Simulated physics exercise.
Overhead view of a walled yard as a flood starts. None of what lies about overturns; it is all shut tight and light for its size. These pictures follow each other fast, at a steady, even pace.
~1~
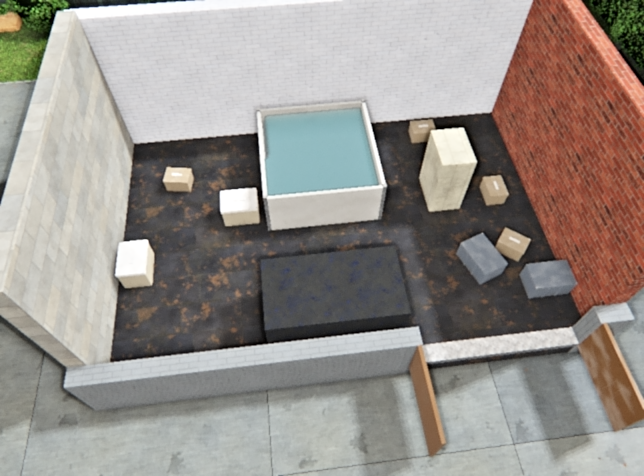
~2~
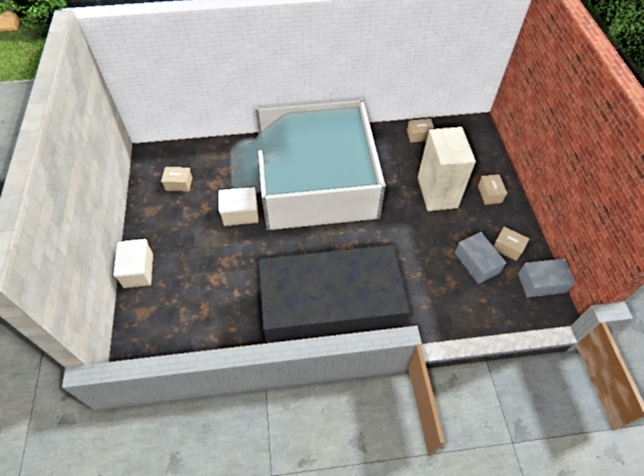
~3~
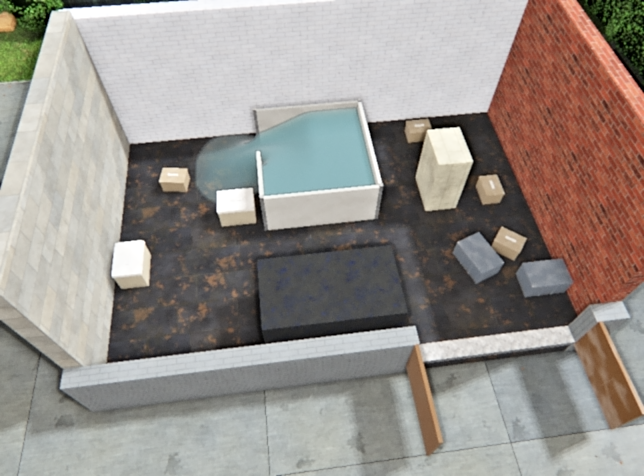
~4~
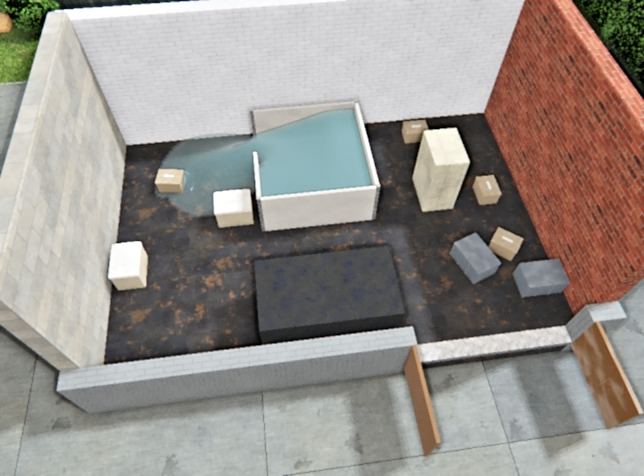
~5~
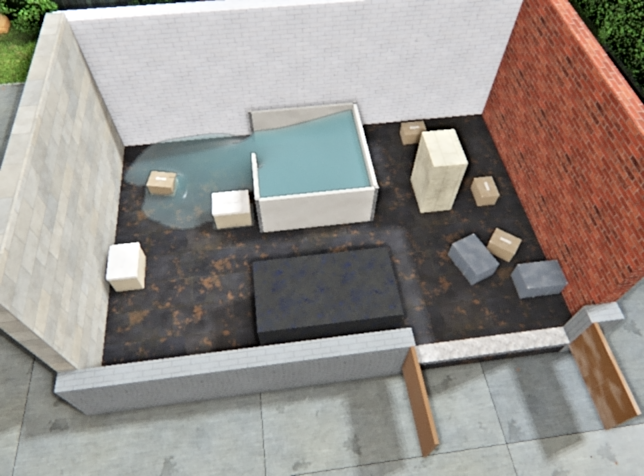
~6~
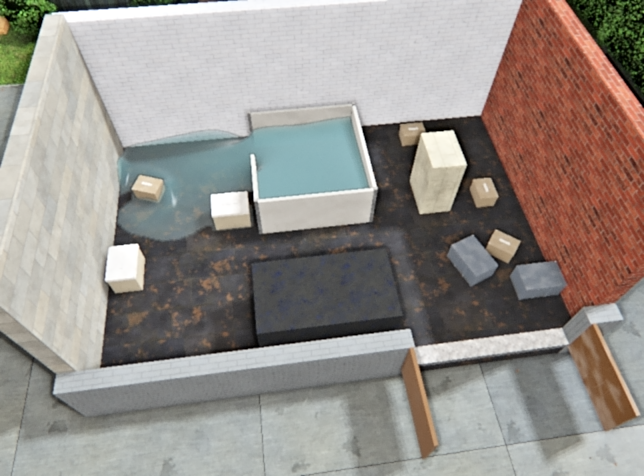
Water pours out through a gap at the left side of a raised pool in a walled yard, fanning across the dark ground. It spreads leftward around a small tan box, then shifts that box slightly toward the pale left wall, while the other boxes and blocks stay put.
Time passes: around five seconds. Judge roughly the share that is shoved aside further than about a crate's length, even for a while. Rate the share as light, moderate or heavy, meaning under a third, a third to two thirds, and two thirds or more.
Light.
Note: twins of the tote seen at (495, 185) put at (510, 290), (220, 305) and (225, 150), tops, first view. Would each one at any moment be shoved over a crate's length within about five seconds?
Copy by copy, in order: Largely stays, relocated, relocated.
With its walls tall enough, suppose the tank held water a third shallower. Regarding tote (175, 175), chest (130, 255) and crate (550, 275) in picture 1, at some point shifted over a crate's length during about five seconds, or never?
Object 1: Covered it. Object 2: Covered it. Object 3: Didn't cover it.
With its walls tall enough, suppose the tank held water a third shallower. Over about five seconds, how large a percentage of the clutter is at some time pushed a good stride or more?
I reckon 20 per cent of the loose things.
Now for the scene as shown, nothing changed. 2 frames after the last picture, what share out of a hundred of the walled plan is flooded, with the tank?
Wet share: Around 25 %.
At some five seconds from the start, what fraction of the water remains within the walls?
Roughly 100 percent.
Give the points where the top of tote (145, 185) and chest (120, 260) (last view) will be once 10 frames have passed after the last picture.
Close to pixel (155, 319) and pixel (182, 307).
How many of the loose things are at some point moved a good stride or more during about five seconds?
2 in all.
A moment on, 1 of 8 are well off their spots; 0 afloat.
Next, 2 of 8 are well off their spots; 0 afloat.
Later, 2 of 8 are well off their spots; 2 afloat.
In the end, 2 of 8 are well off their spots, and 2 have been at some point; 3 afloat.
